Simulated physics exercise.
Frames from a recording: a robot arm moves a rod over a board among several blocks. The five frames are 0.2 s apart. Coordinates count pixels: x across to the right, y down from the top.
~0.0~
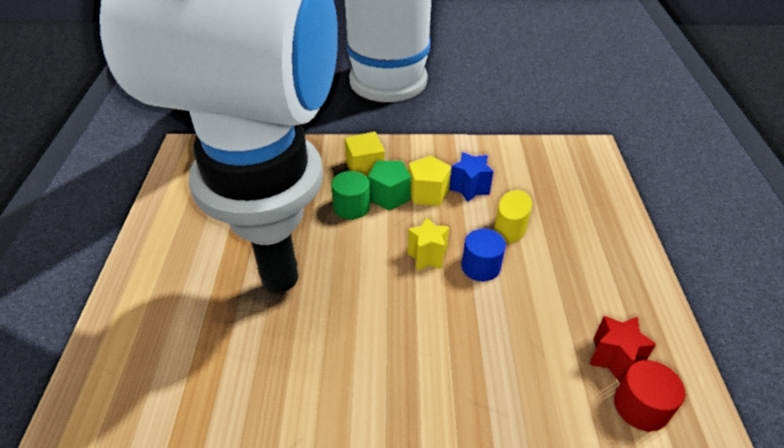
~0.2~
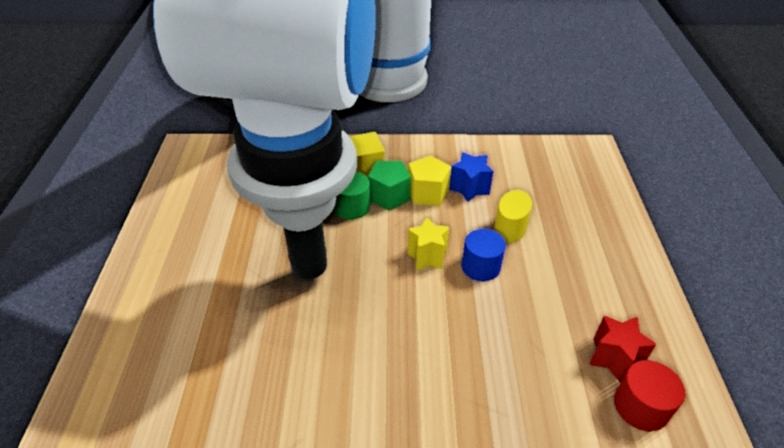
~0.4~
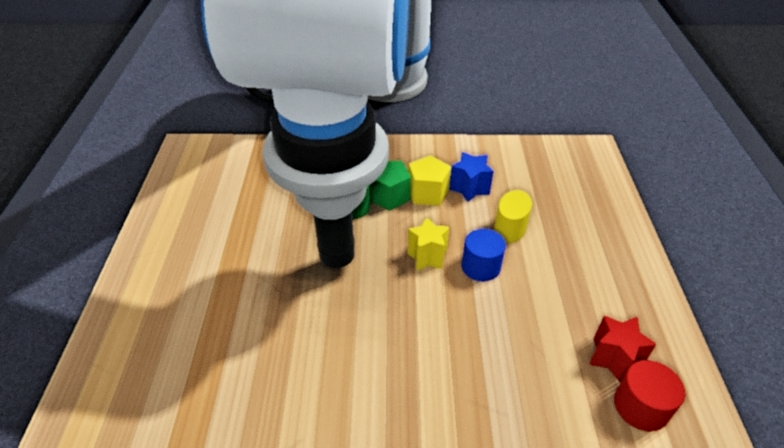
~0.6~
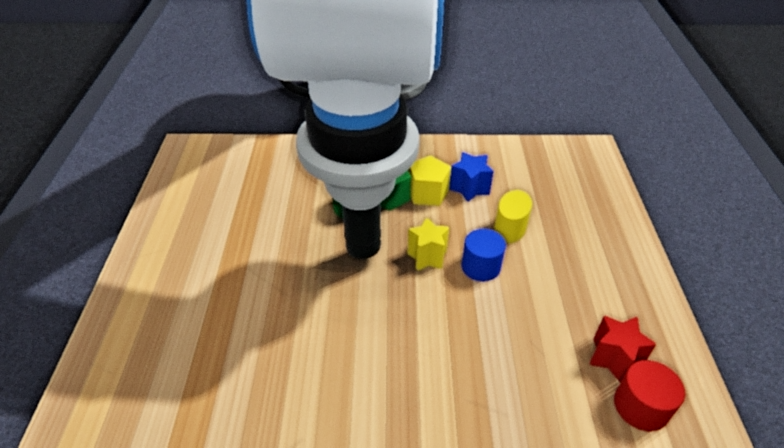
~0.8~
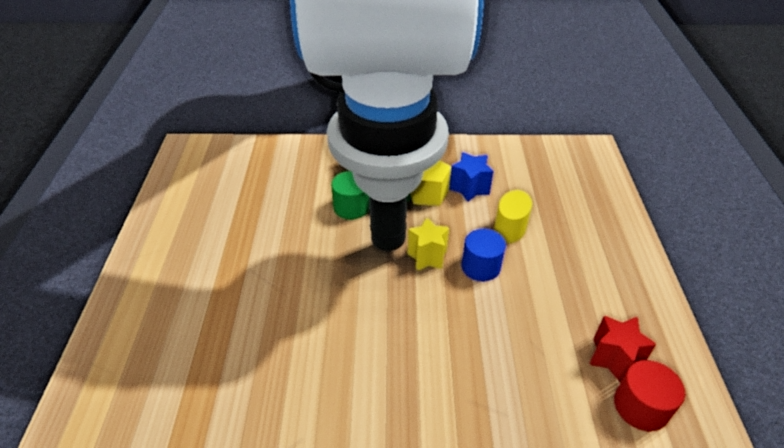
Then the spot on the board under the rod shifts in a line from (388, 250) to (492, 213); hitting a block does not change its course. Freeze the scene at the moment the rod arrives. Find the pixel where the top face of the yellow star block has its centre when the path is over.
At pixel (457, 229).
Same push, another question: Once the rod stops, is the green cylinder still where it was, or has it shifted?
By the time the path is finished, it has hardly shifted at all.
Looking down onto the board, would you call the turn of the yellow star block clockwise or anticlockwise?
From above, the yellow star block will be seen to turn clockwise.
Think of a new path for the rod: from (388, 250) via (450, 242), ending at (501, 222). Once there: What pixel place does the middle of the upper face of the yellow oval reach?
The middle of its upper face should be somewhere near (541, 195).
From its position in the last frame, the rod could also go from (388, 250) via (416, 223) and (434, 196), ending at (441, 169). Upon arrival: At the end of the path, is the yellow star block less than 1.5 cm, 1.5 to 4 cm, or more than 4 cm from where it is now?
Shift: Under 1.5 cm.
The first path, step by step. One third of the way, rod at (426, 227); yellow star block at (452, 232), turned 60° clockwise; blue cylinder at (491, 246).
Two thirds of the way, rod at (461, 214); yellow star block at (457, 229), turned 95° clockwise; blue cylinder at (491, 246).
At the end, rod at (494, 203); green cylinder not moved; yellow star block at (457, 229), turned 95° clockwise; blue star block not moved; blue cylinder at (491, 246); yellow oval at (524, 204), turned 25° clockwise.
